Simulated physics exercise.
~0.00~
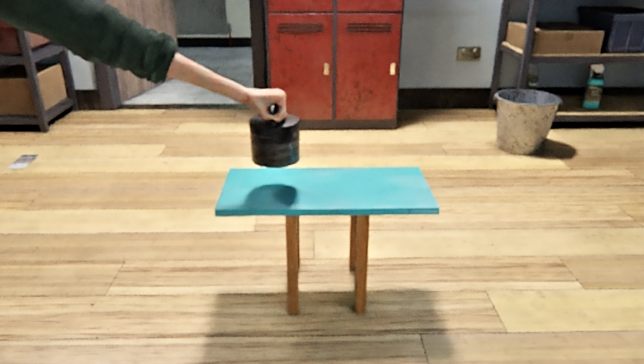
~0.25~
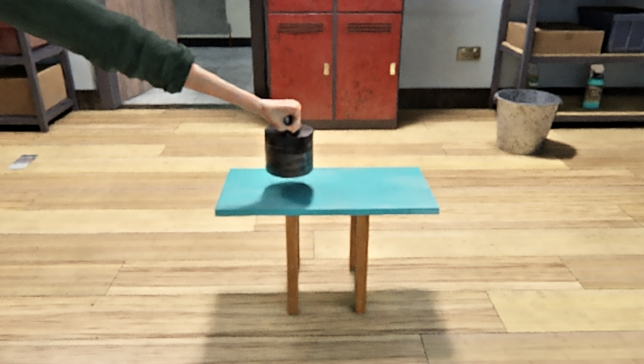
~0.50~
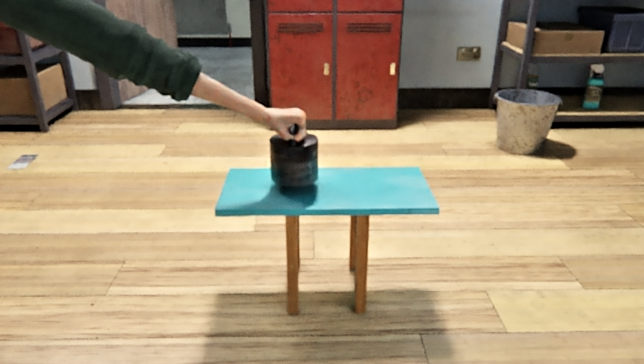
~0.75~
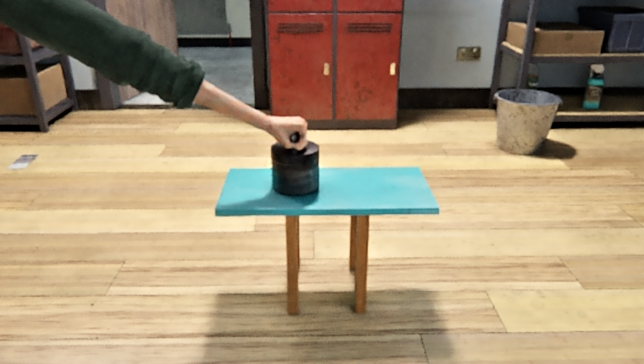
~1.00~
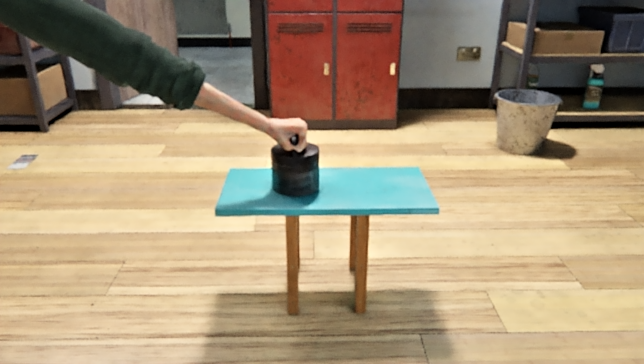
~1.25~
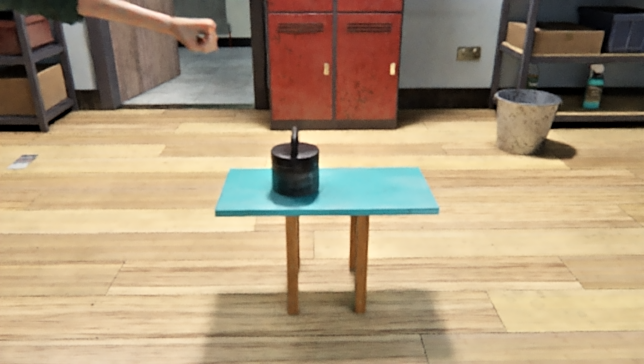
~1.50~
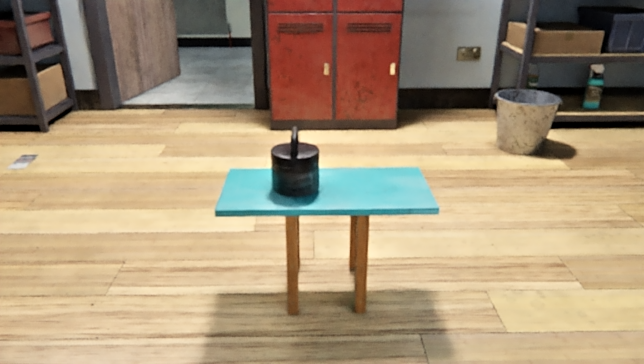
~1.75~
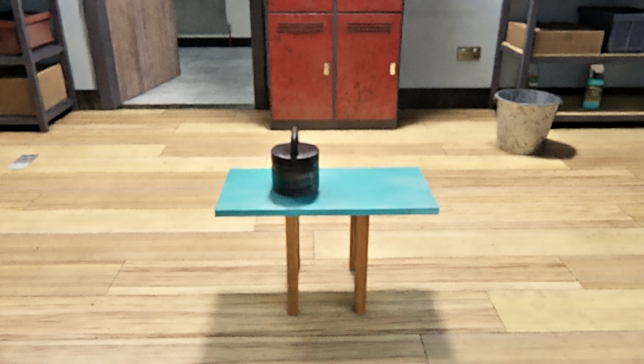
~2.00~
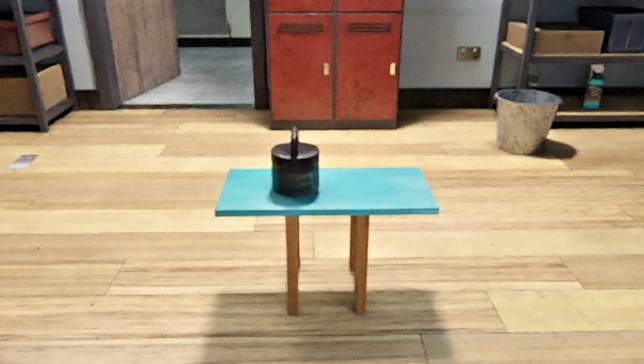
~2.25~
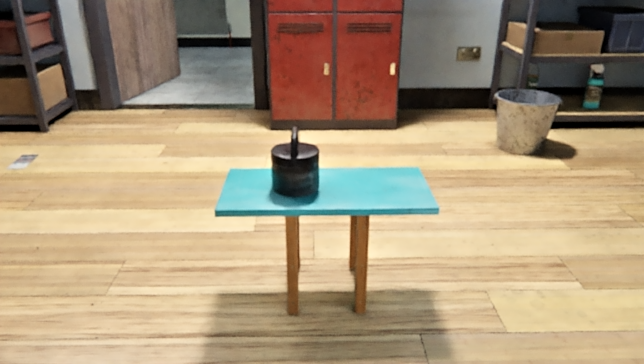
A hand at the end of a dark green sleeve reaches in from the left, holding a black cylinder by its top loop above a small turquoise table with wooden legs. The table stands on a pale plank floor, seen from the front and slightly above, with a red cabinet and an open doorway behind, shelves on both sides and a bin at right. The hand moves the cylinder slightly right and lowers it onto the tabletop, left of the middle. It lets go and withdraws to the left, out of view. The cylinder stays put, and the table remains upright and level.
